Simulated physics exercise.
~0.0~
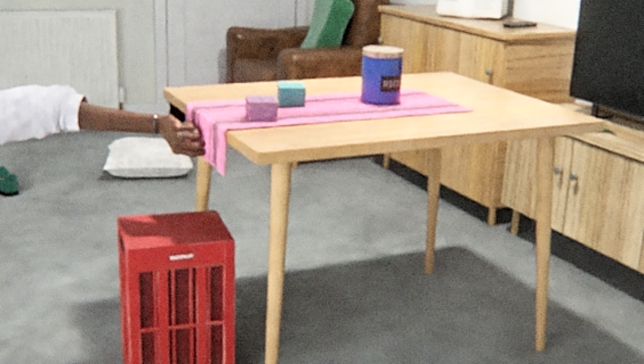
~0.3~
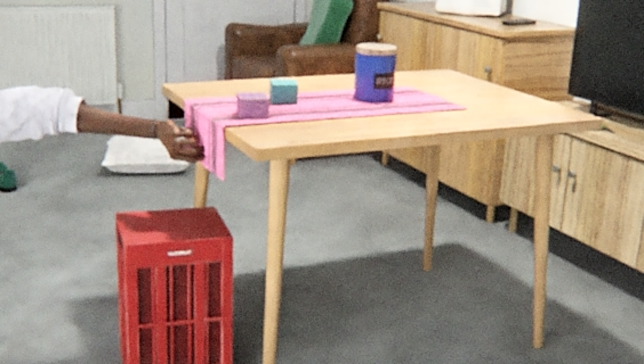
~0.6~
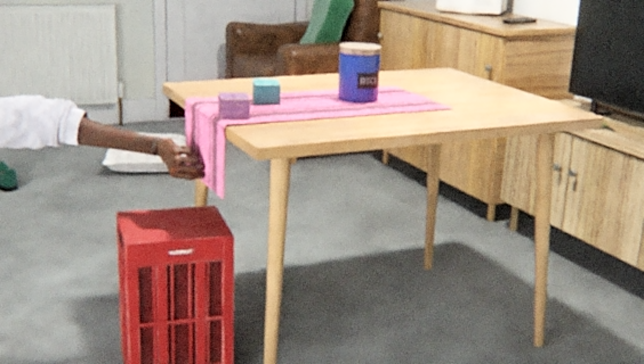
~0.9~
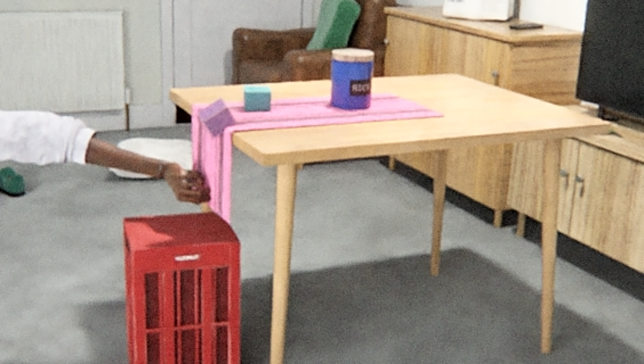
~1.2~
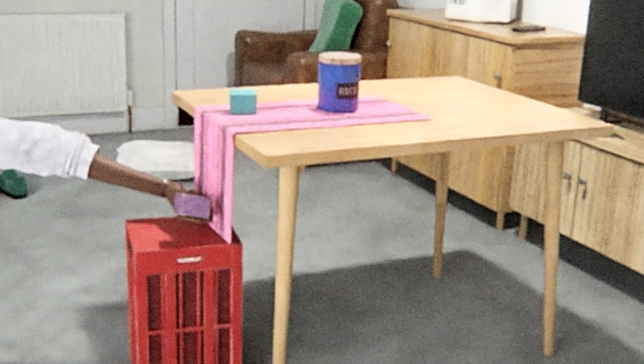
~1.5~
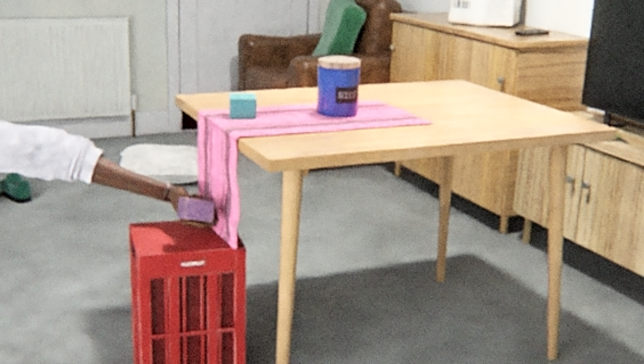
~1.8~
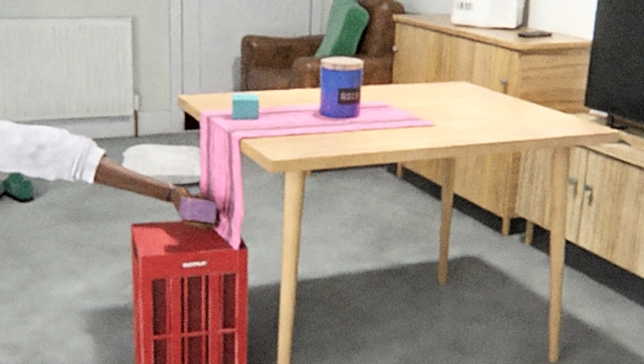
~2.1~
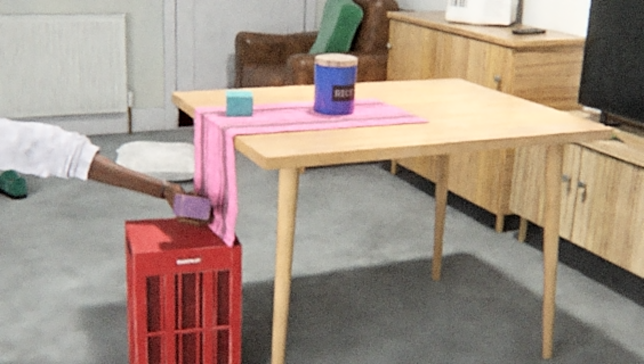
In a living room, a hand slowly pulled a pink runner down the left side of a wooden table until its hem reached a red crate; the purple block tipped over the edge, while the turquoise block and upright blue canister stayed on top.
